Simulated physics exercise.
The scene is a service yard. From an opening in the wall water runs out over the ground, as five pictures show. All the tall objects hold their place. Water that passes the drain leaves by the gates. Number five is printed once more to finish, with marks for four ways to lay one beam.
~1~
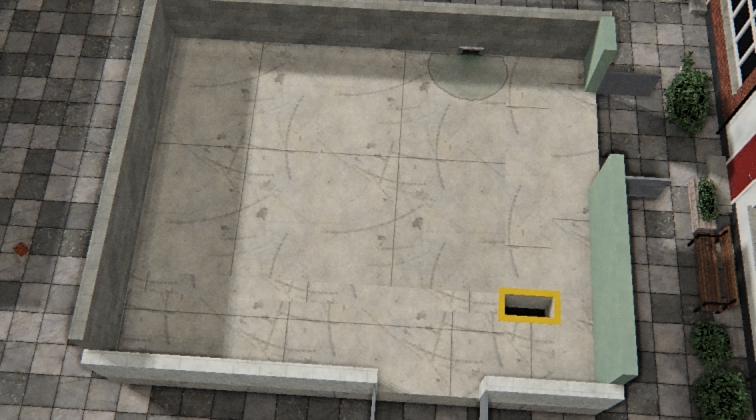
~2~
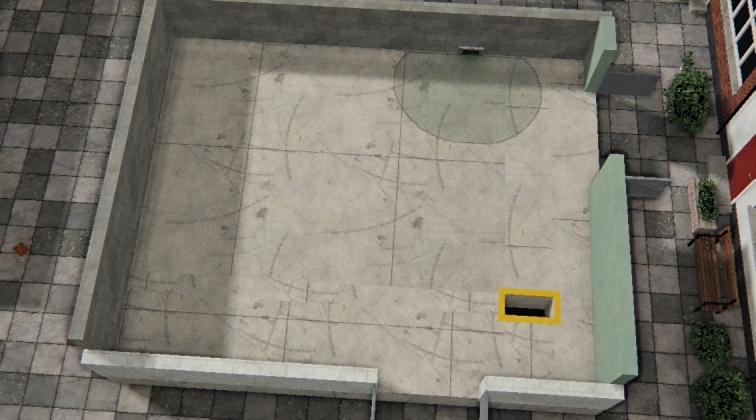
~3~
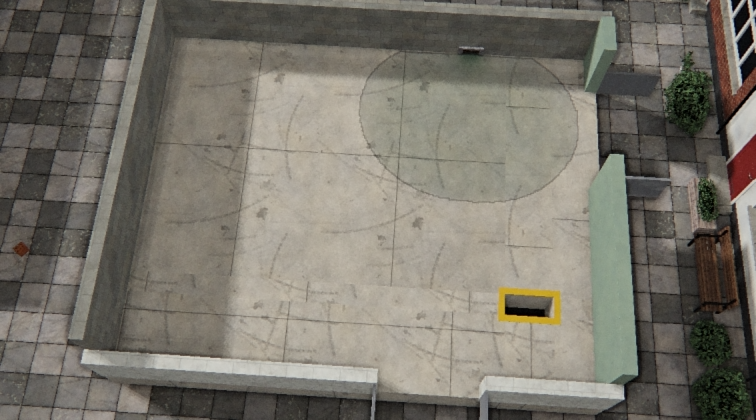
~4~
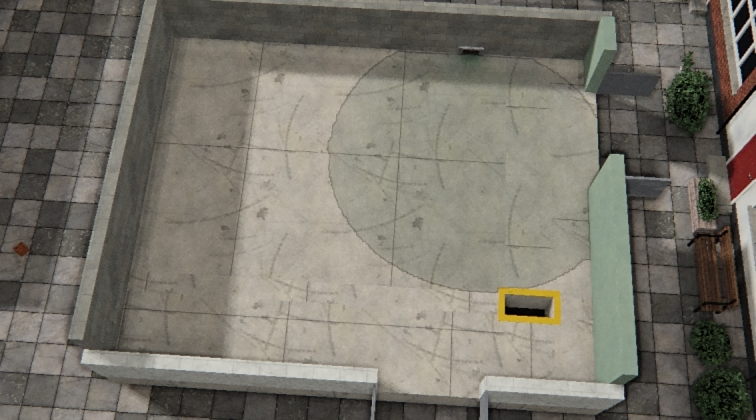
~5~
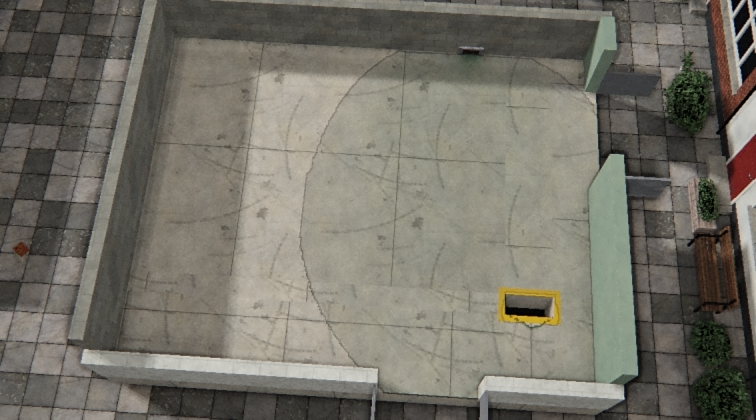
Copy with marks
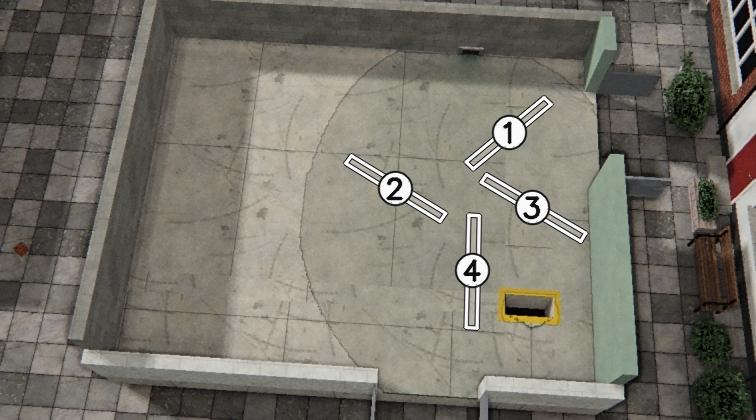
A thin sheet of water spreads from a small outfall in the back wall across the pale floor of a walled service yard, seen from high above. A yellow-rimmed drain pit sits at lower right, near green wall sections, open gates, shrubs and a brown bench. The rounded wet patch widens left and toward the near side, reaching the pit, which takes water, while the camera stays still.
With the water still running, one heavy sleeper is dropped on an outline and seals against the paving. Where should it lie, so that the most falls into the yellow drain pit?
Use spot 2.
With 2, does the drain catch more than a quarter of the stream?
Yes.
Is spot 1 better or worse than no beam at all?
Worse.
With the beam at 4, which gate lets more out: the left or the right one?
The left gate.
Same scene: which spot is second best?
Here it is spot 4.
On the marked copy, 1 from (469, 165) to (547, 100); 2 from (348, 159) to (442, 217); 3 from (483, 178) to (583, 237); 4 from (471, 327) to (474, 215).
For spot 1, about 8 % of the stream goes into the yellow drain pit, about 87 % out by the gates.
For spot 2, about 44 % of the stream goes into the yellow drain pit, about 54 % out by the gates.
For spot 3, about 17 % of the stream goes into the yellow drain pit, about 80 % out by the gates.
For spot 4, about 24 % of the stream goes into the yellow drain pit, about 73 % out by the gates.
